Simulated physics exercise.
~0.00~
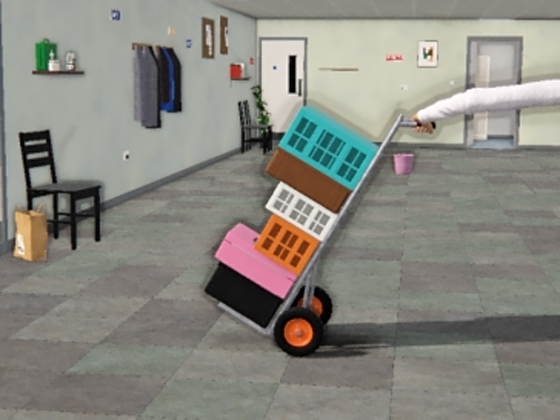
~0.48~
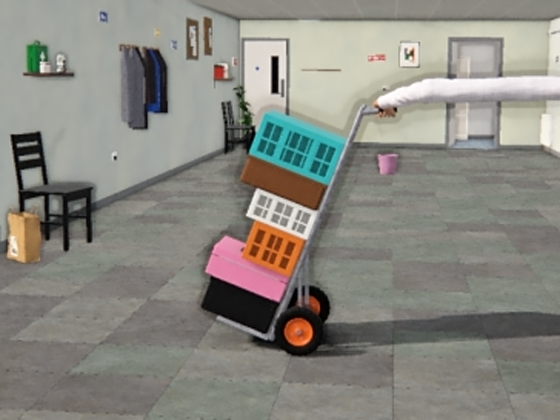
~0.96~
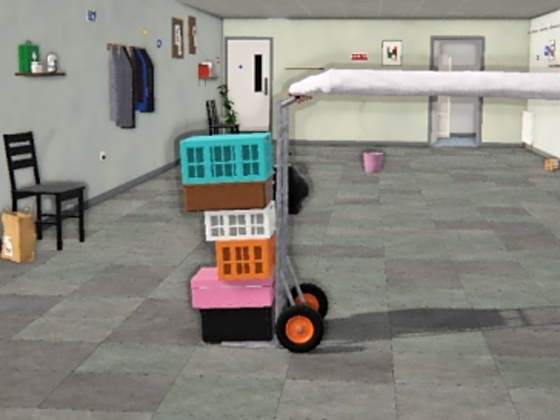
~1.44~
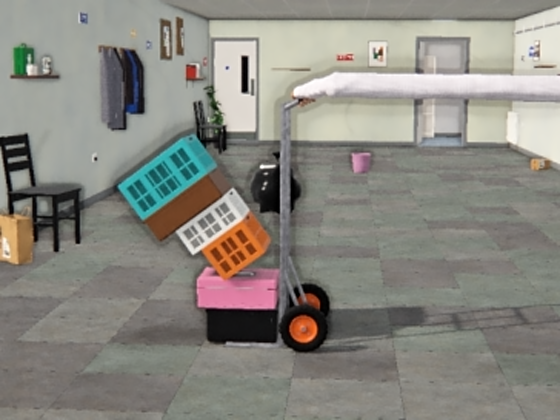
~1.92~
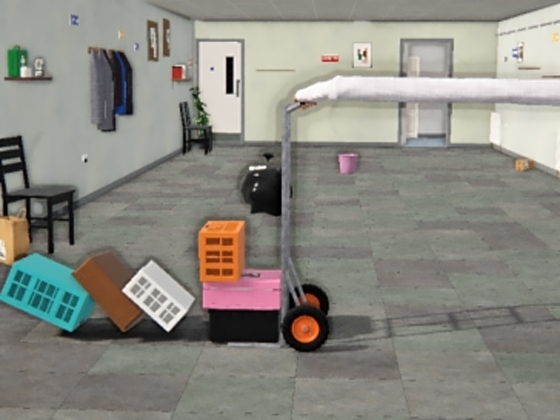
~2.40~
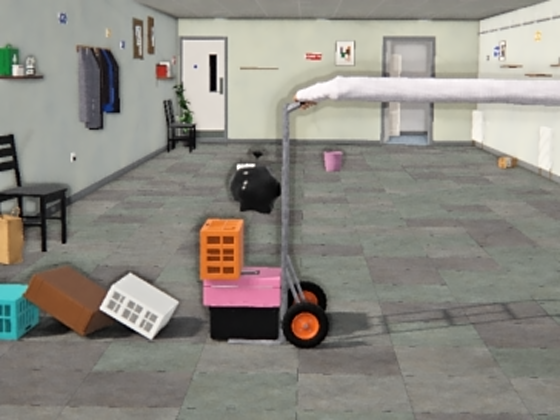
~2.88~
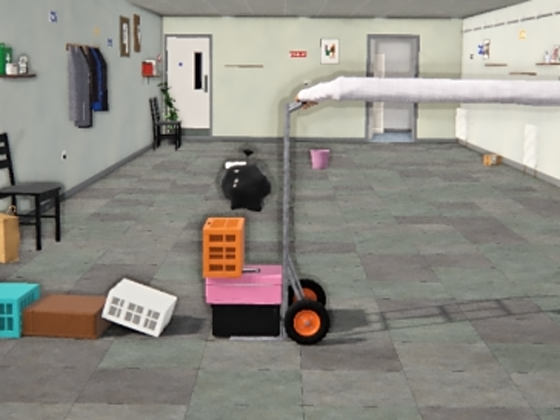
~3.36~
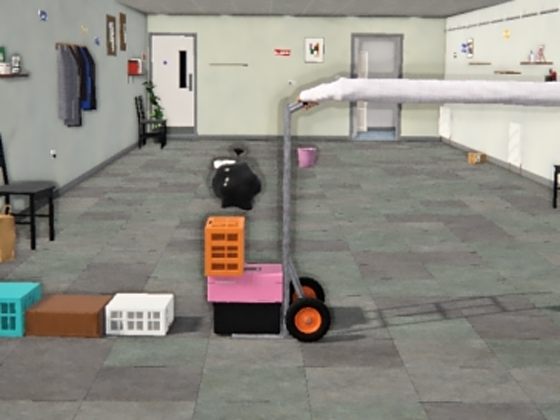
A white-sleeved arm swung a loaded hand truck upright, and the upper boxes tipped off to the left. The turquoise crate, brown tote and white crate landed on the floor, while the orange crate ended on its side atop the pink toolbox and black tote.
